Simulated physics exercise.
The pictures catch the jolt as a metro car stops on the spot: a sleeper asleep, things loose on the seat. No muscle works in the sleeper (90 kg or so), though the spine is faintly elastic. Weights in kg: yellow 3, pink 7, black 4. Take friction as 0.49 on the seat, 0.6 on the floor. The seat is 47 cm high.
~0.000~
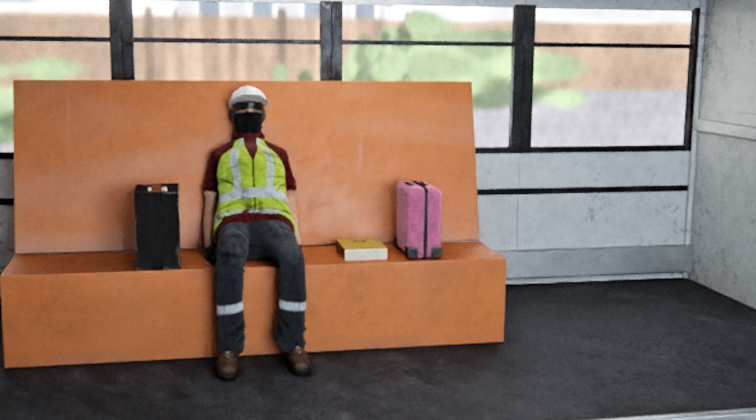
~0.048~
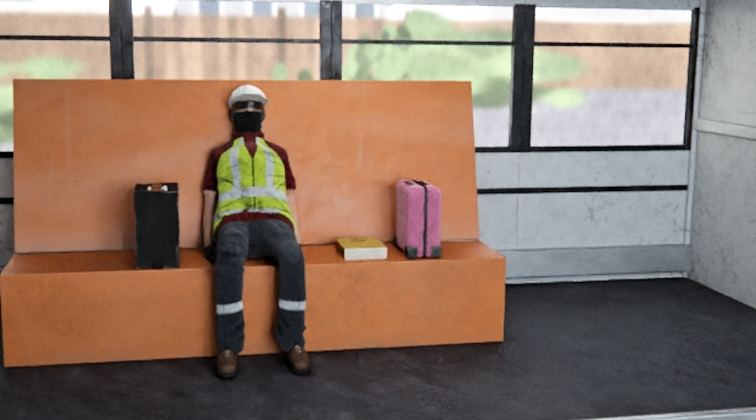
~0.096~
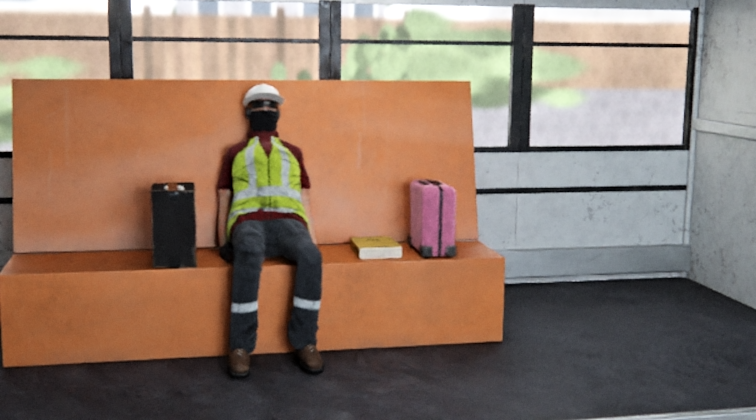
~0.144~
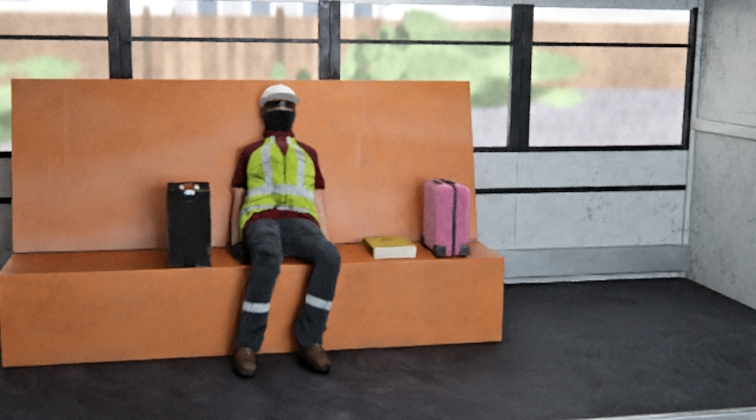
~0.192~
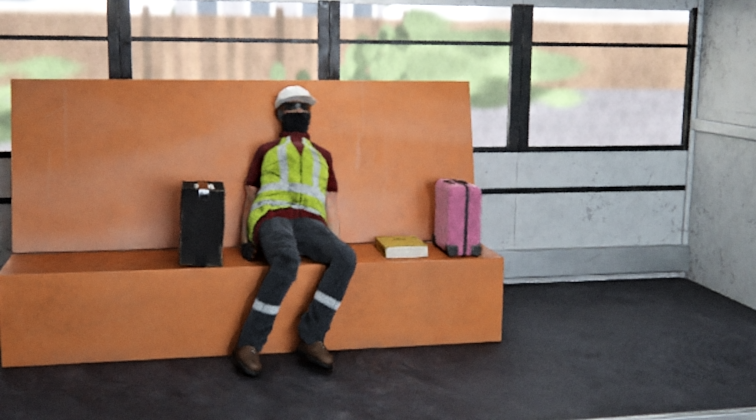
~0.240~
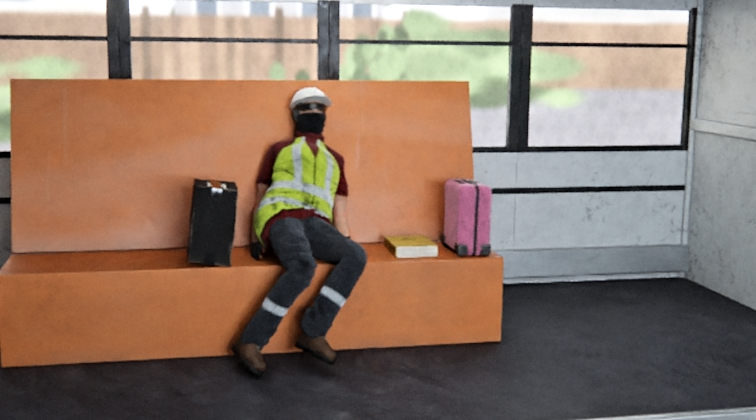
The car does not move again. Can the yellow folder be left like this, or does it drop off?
Here the yellow folder remains aboard.
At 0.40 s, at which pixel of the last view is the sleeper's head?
At about (364, 129).
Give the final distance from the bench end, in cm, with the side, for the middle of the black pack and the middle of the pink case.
Black pack 130 short, pink case 30 past.
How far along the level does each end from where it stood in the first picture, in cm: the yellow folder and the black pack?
Moved: Yellow folder 45, black pack 60.
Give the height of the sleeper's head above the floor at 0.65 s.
About 70 cm.
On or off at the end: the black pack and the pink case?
Black pack stays on, pink case off.
After 0.40 s the yellow folder is 35 cm short of the bench end, tilted 0°, near (431, 246) in the last picture's view; the sleeper's hips 64 cm above the ground.
After 0.65 s the yellow folder is 34 cm short of the bench end, tilted 0°, near (433, 246) in the last picture's view.
After 1.05 s the yellow folder is 33 cm short of the bench end, tilted 0°, near (434, 246) in the last picture's view.
When all is still (2.6 s), yellow folder stays on; pink case drops off; black pack stays on; sleeper's hips keep to the seat.
